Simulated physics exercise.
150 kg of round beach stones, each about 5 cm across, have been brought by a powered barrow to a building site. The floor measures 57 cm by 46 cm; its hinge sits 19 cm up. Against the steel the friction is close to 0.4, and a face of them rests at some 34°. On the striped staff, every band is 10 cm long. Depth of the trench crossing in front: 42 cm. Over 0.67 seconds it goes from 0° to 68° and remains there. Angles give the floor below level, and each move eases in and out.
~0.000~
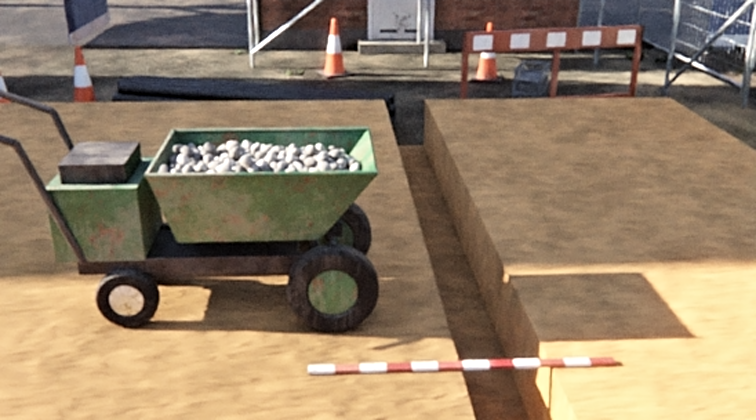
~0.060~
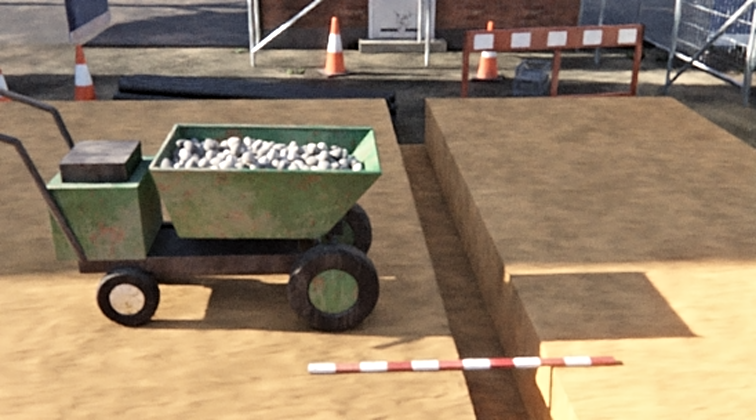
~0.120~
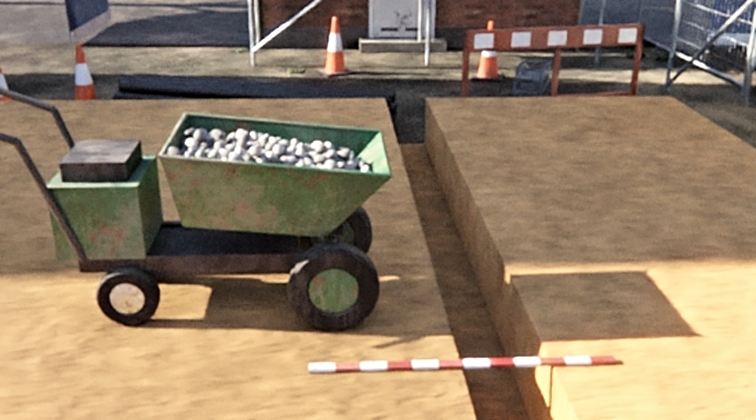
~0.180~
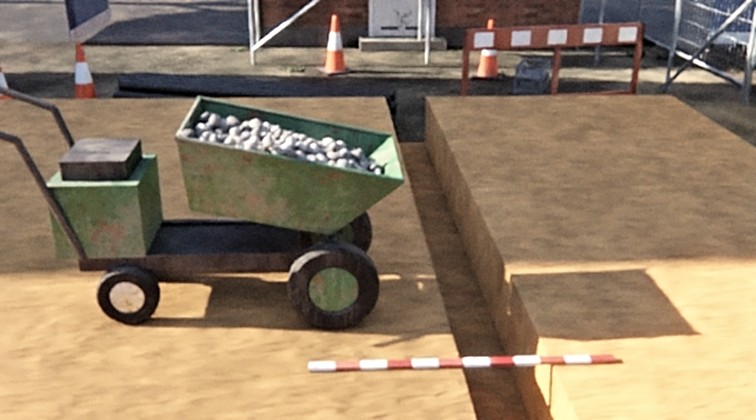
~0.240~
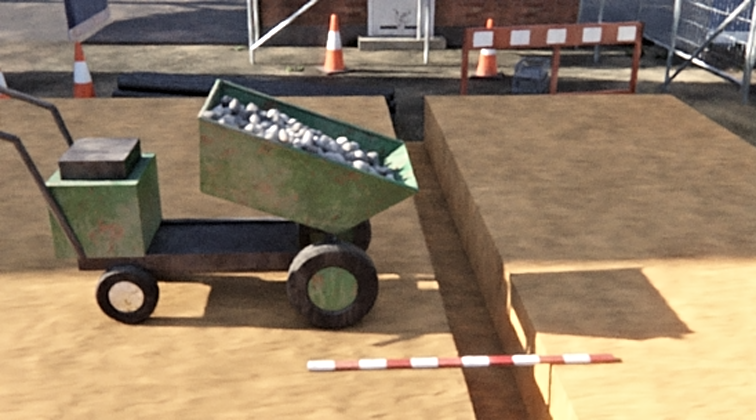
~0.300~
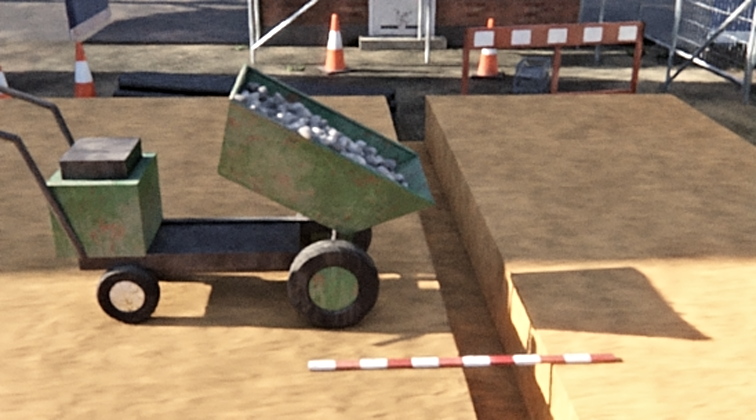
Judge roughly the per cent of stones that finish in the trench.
An estimated 64 per cent finish in the trench.
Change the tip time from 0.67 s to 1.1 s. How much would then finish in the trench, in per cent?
In that case some 80 per cent.
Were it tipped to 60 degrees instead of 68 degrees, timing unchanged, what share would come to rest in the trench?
About 55 per cent would end up in the trench.
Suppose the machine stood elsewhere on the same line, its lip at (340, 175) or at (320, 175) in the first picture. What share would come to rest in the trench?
Around 95% for the first place and 90% for the second.
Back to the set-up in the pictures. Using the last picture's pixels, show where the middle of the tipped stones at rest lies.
At about pixel (501, 347) in the last view.
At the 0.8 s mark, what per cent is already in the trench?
About 25%.
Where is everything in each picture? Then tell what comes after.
In the first frame, the tray is at 0°, its lip at (377, 173); the top of the load is at (218, 151).
In the second frame, the tray is at 2°, its lip at (381, 173); the top of the load is at (213, 147); the stones move at 0.4 m/s on average.
In the third frame, lip at (391, 176), floor tilted 6°, highest stones at (214, 137); the stones move at 0.8 m/s on average.
In the fourth frame, the tray is at 12°, its lip at (404, 182); the top of the load is at (216, 124); the stones move at 1.1 m/s on average.
In the fifth frame, lip at (419, 191), floor tilted 20°, highest stones at (233, 109); the stones move at 1.3 m/s on average.
In the sixth frame, lip at (434, 204), floor tilted 29°, highest stones at (252, 93); the stones move at 1.4 m/s on average.
After 0.5 s the floor is at 57°; 100 % in the tray; the foremost stones are at (449, 222).
After 0.8 s the floor is at 68°; 72 % in the tray, 24 % in the trench, 3 % past the trench; the foremost stones are at (542, 293).
After 1.1 s the floor is at 68°; 23 % in the tray, 42 % in the trench, 36 % past the trench; the foremost stones are at (711, 285).
After 3.1 s the floor is at 68°; 0 % in the tray, 64 % in the trench, 36 % past the trench; the foremost stones are past the picture's edge.
